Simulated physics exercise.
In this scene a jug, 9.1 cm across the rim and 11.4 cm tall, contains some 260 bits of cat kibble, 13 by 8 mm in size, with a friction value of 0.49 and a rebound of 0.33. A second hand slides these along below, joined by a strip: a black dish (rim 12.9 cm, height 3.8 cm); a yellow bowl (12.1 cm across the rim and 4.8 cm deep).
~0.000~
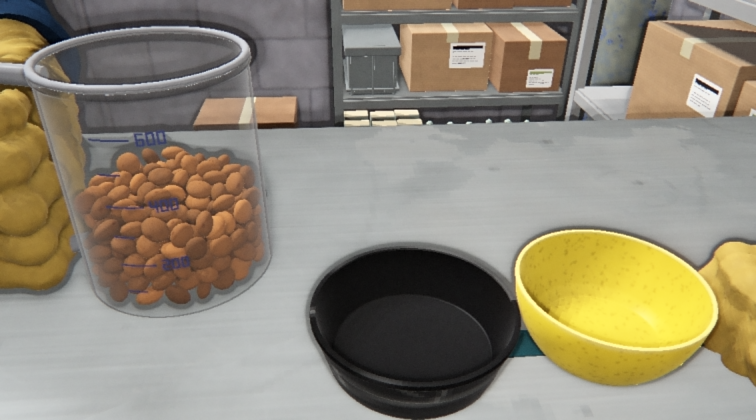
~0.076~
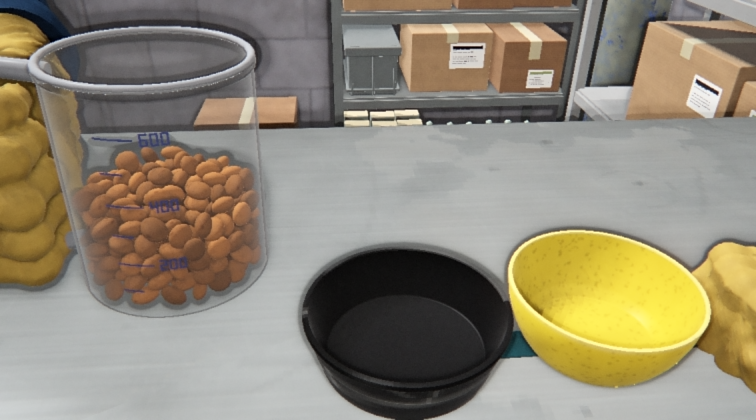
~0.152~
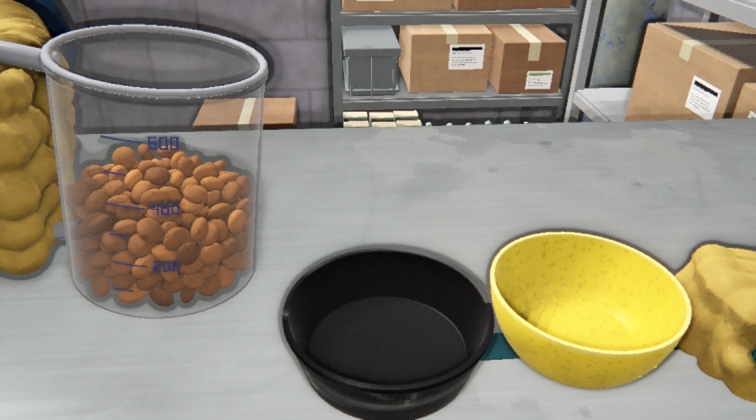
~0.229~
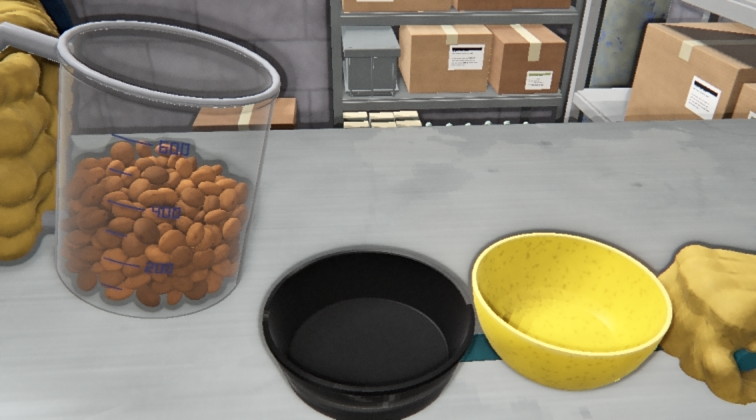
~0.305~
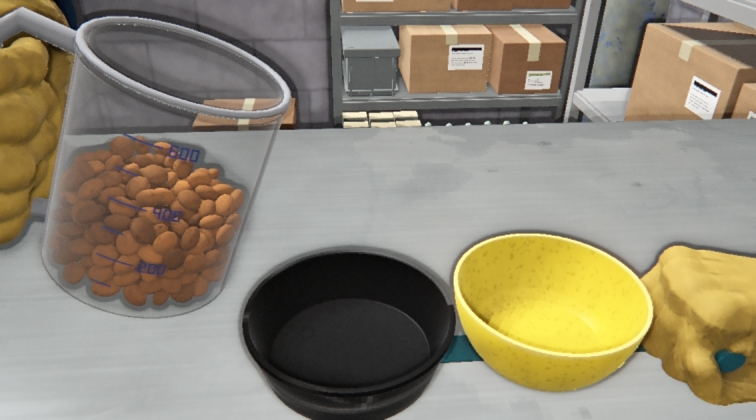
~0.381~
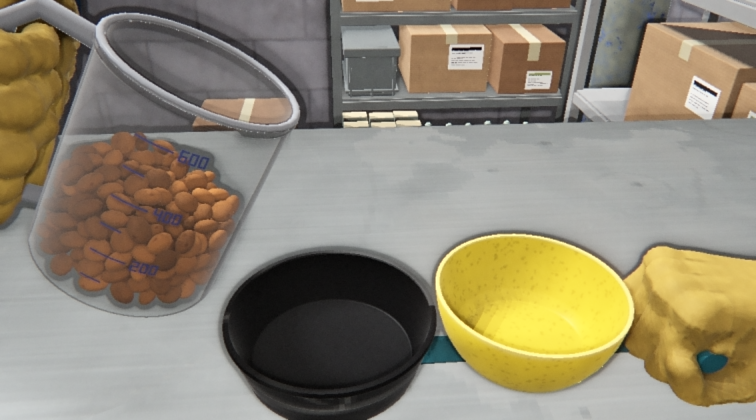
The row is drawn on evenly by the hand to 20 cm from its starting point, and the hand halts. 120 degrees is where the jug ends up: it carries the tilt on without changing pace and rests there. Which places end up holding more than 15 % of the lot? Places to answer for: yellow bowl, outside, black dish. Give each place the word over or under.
Place by place - yellow bowl: Over; outside: Under; black dish: Under.
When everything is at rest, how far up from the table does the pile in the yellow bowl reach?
About 5.5 cm.
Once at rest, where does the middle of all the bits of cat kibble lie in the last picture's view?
I'd point to somewhere close to (307, 335).
After 0.78 s, tilt 66 degrees; jug 100 %; middle of all pieces on or above the table near (117, 197).
Then, at 1.11 s, tilt 96 degrees; jug 100 %; middle of all pieces on or above the table near (118, 188).
Then, at 1.42 s, tilt 120 degrees; yellow bowl 15 %, jug 85 %; middle of all pieces on or above the table near (177, 225).
After 1.71 s, tilt 120 degrees; yellow bowl 70 %, jug 25 %; middle of all pieces on or above the table near (281, 308).
In the end, at 2.6 s, black dish 0 %, outside 0 %, yellow bowl 100 %, jug 0 %.
